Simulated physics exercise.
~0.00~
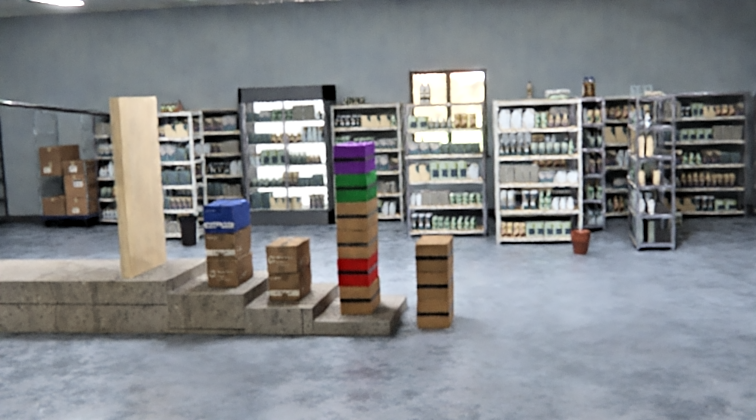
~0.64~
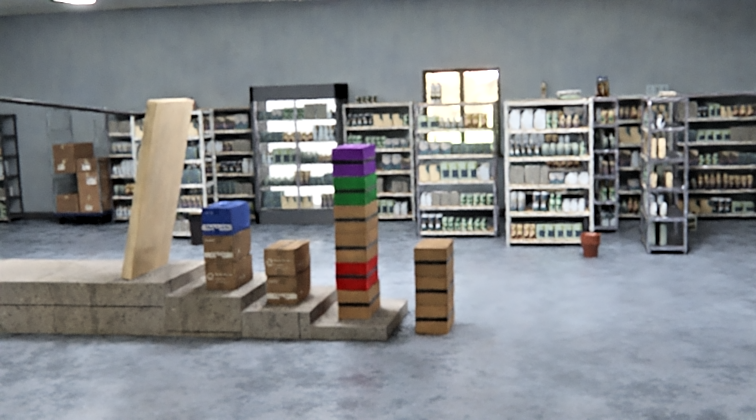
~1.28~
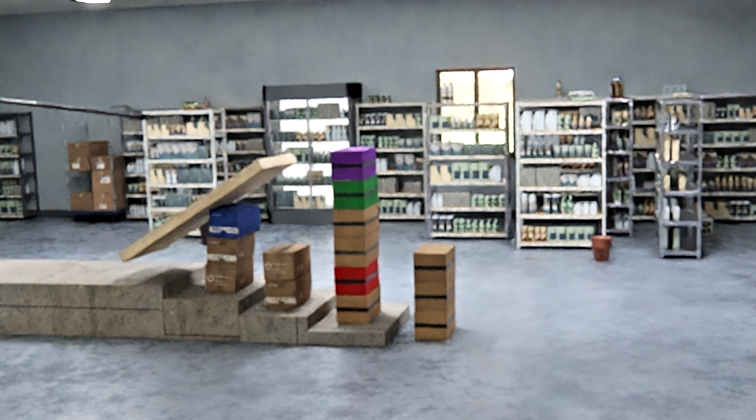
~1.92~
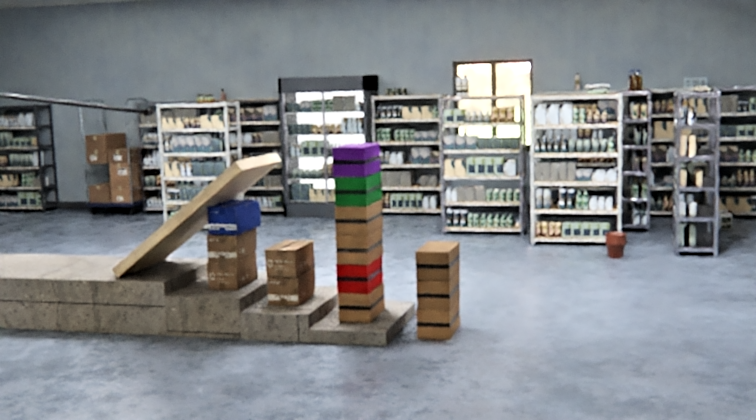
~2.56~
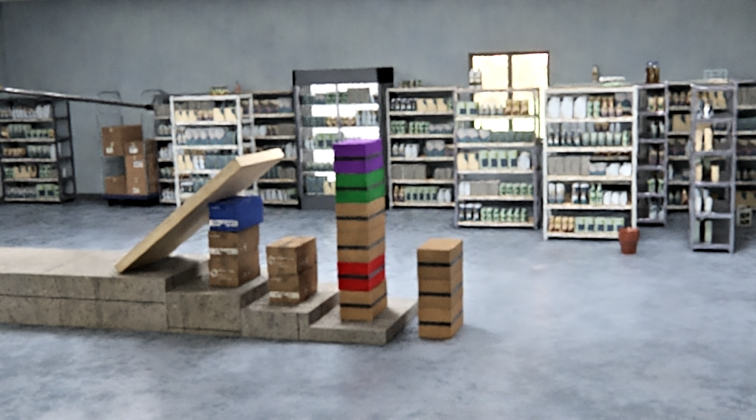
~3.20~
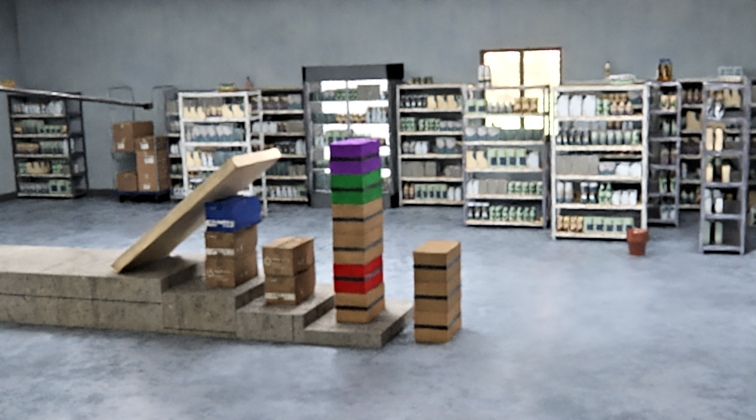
In a storeroom lined with stocked shelves, a tall pale board on a stepped platform tips right onto a short carton stack, nudging its blue top carton slightly, and settles leaning there while all the stacks, including the tall one with purple, green and red cartons, remain standing.
